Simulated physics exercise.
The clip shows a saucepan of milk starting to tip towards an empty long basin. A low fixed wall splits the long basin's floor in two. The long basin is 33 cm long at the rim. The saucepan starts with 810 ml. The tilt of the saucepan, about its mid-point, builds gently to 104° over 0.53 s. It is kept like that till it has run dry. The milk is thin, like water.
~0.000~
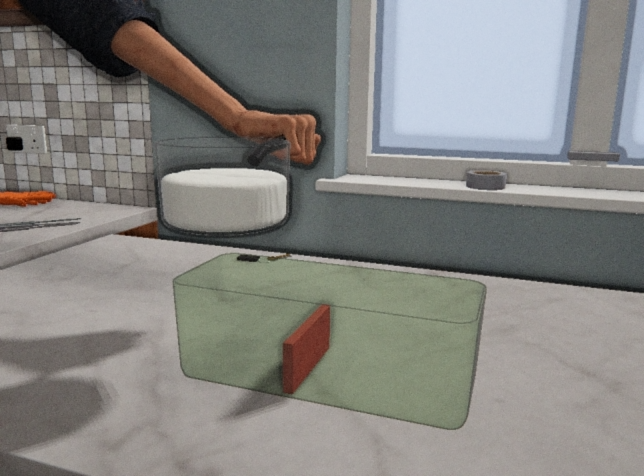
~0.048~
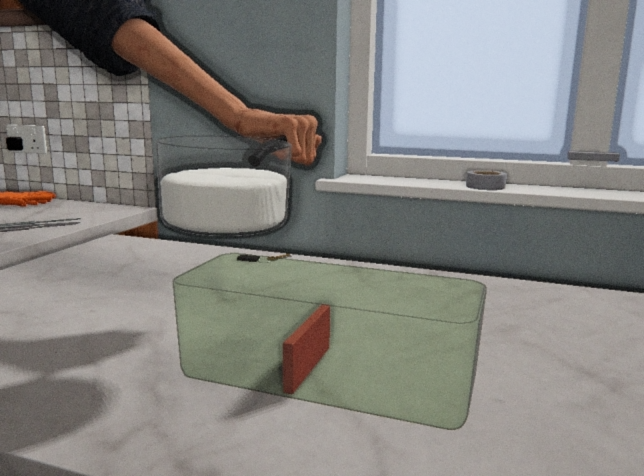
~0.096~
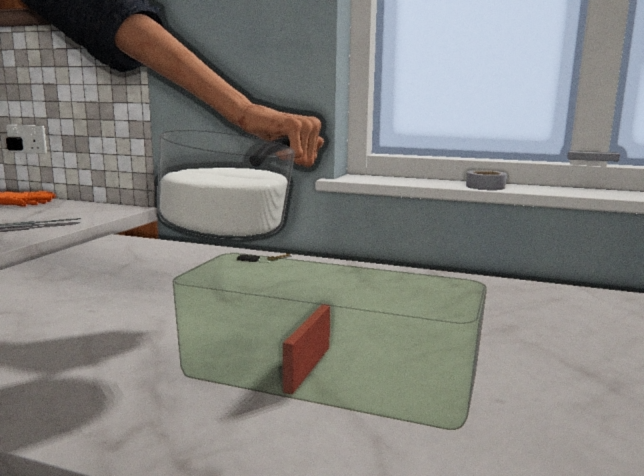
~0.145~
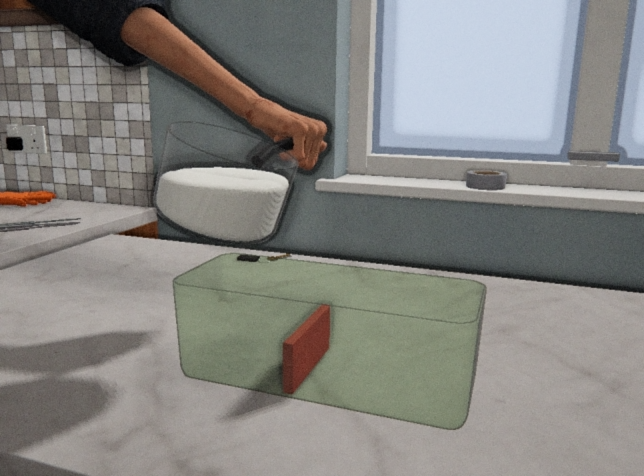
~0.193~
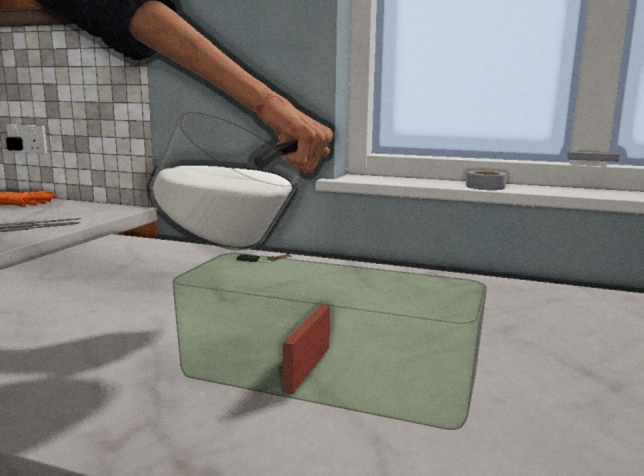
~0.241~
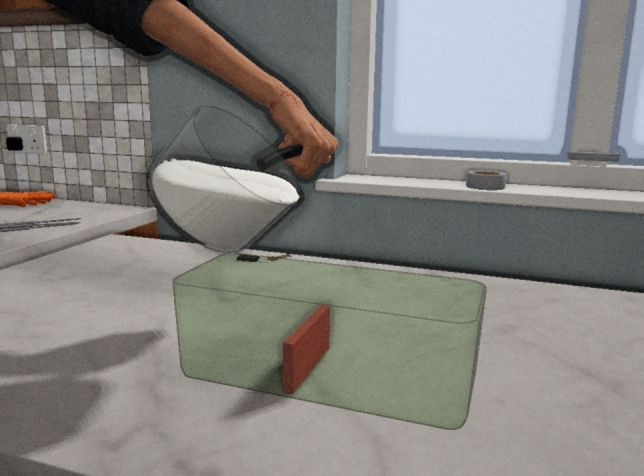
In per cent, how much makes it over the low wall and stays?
Roughly 45 per cent is past the wall.
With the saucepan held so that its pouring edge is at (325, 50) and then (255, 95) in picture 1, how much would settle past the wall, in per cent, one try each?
In turn about 90 and 20 per cent.
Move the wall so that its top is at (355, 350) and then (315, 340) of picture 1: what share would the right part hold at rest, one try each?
In turn about 20 and 40 per cent.
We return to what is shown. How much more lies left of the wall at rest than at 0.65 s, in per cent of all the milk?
Some 14 per cent.
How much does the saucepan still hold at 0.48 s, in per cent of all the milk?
Near 34 in a hundred.
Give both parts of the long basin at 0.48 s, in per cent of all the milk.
Some 12 per cent left and 26 right.
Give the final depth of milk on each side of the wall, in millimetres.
Some 26 mm on the left and 16 mm on the right.
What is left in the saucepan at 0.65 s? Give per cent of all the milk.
About 10 per cent.
After 0.48 s the tilt is 102° and 34 per cent is still to pour, 11 is left of the wall and 26 right of it.
After 0.65 s the tilt is 104° and 11 per cent is still to pour, 39 is left of the wall and 44 right of it.
After 0.83 s the tilt is 104° and 2 per cent is still to pour, 50 is left of the wall and 44 right of it.
After 1.03 s the tilt is 104° and 0 per cent is still to pour, 54 is left of the wall and 44 right of it.
In the end 54 per cent lies left of the wall, 45 right of it and 1 outside.
